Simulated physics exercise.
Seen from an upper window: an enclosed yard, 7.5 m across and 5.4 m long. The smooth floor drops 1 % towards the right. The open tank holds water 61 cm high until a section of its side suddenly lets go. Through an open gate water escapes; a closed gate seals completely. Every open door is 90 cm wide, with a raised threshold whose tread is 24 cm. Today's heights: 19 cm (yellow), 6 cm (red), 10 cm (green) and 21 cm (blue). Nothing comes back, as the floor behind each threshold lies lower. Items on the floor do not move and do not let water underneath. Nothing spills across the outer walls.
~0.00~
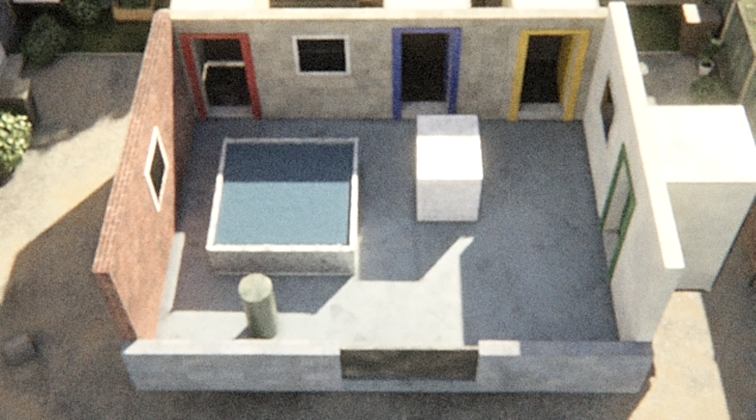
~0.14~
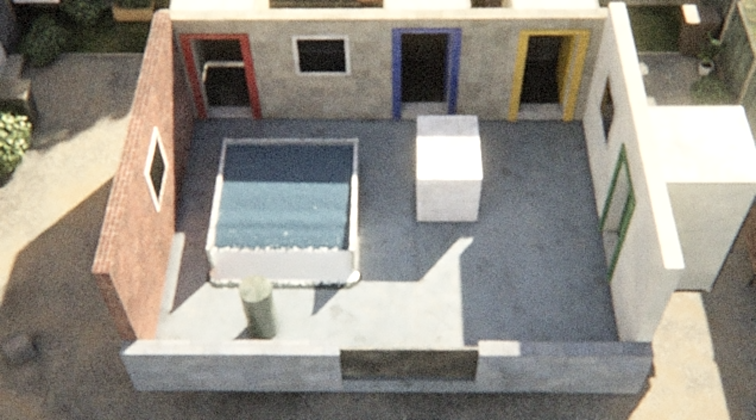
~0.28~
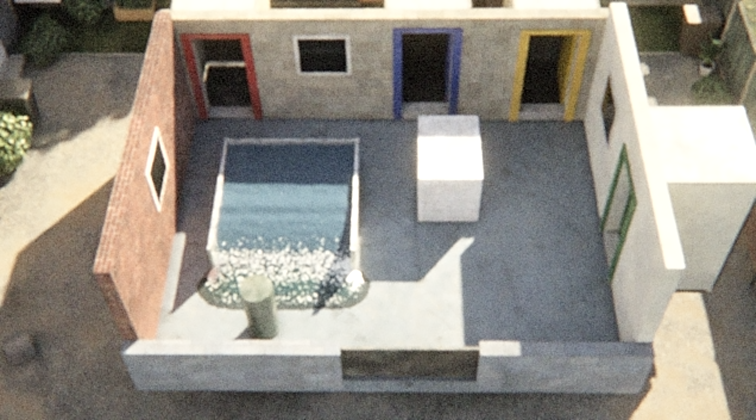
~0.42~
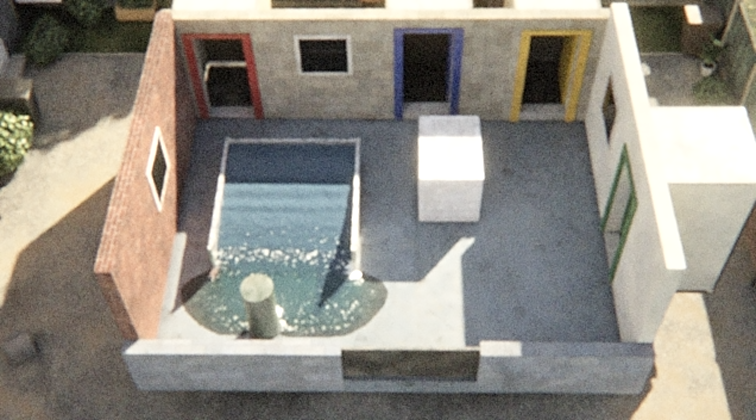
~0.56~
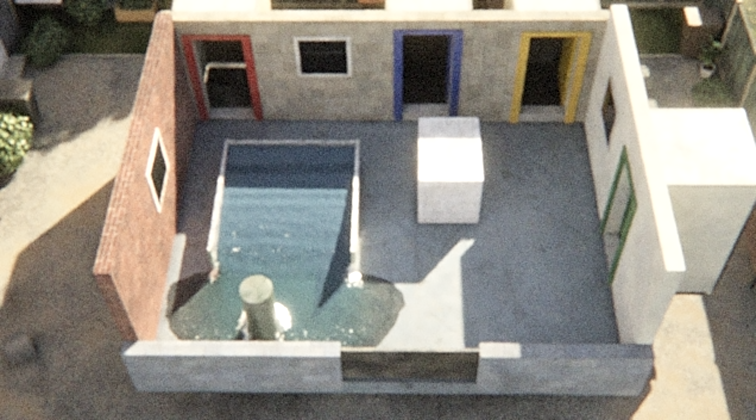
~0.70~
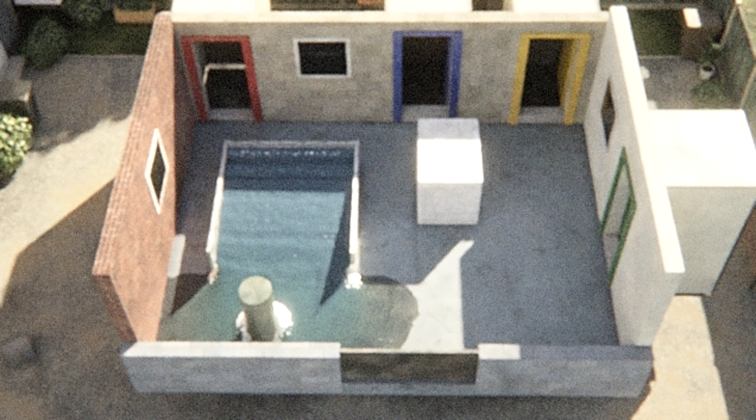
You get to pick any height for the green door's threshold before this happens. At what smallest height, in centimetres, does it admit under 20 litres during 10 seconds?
At about 13.5 centimetres.
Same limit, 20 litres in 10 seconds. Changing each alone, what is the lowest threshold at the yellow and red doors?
About 15 cm at yellow and 23 cm at red.
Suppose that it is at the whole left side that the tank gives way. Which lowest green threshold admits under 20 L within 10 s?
It should stand roughly 6.5 cm high.
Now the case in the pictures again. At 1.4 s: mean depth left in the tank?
It averages close to 35 centimetres.
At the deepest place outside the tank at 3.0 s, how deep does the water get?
37 cm.
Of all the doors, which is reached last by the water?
Last comes the blue one.
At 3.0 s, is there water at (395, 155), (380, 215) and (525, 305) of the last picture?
One by one: Clear, clear, drenched.
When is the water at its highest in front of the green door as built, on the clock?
Approximately 3.8 s.
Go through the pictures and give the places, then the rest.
In the first picture, still water, 61 cm deep, in the open tank at (286, 195); the green door at (616, 219) is dry.
In the second picture, the gap is at (283, 265), the front 0.2 m out at (216, 283); the back of the open tank holds 61 cm.
In the third picture, water pours out at (284, 266) and has run 0.7 m, to (224, 304); about 11 cm deep outside, 61 cm at the back.
In the fourth picture, water pours out at (285, 266) and has run 1.2 m, to (287, 333); about 10 cm deep outside, 61 cm at the back.
In the fifth picture, the gap is at (285, 268), the front 1.7 m out at a hidden place; the back of the open tank holds 60 cm.
In the sixth picture, water pours out at (284, 269) and has run 1.9 m, to a hidden place; about 8 cm deep outside, 55 cm at the back; 3.8 m in a straight line remain to the green door at (617, 223).
After 1.4 s water covers 20 % of the floor, deepest (54 cm) near (151, 367); it has not reached the green door.
After 3.0 s water covers 50 % of the floor, deepest (37 cm) near (171, 318); 7 cm at the green door, 0 litres in over its 10 cm threshold.
After 10.0 s water covers 95 % of the floor, deepest (16 cm) near (154, 347); 9 cm at the green door, 62 litres in over its 10 cm threshold.
At the green door as built, the water arrived by 3.0 s and peaked near 17 cm at 3.8 s.
Run again over the same 10 s with other heights there, 33 litres in over 12 cm, 3 litres over 16 cm. The limit of 20 litres is kept from about 13.5 cm up.
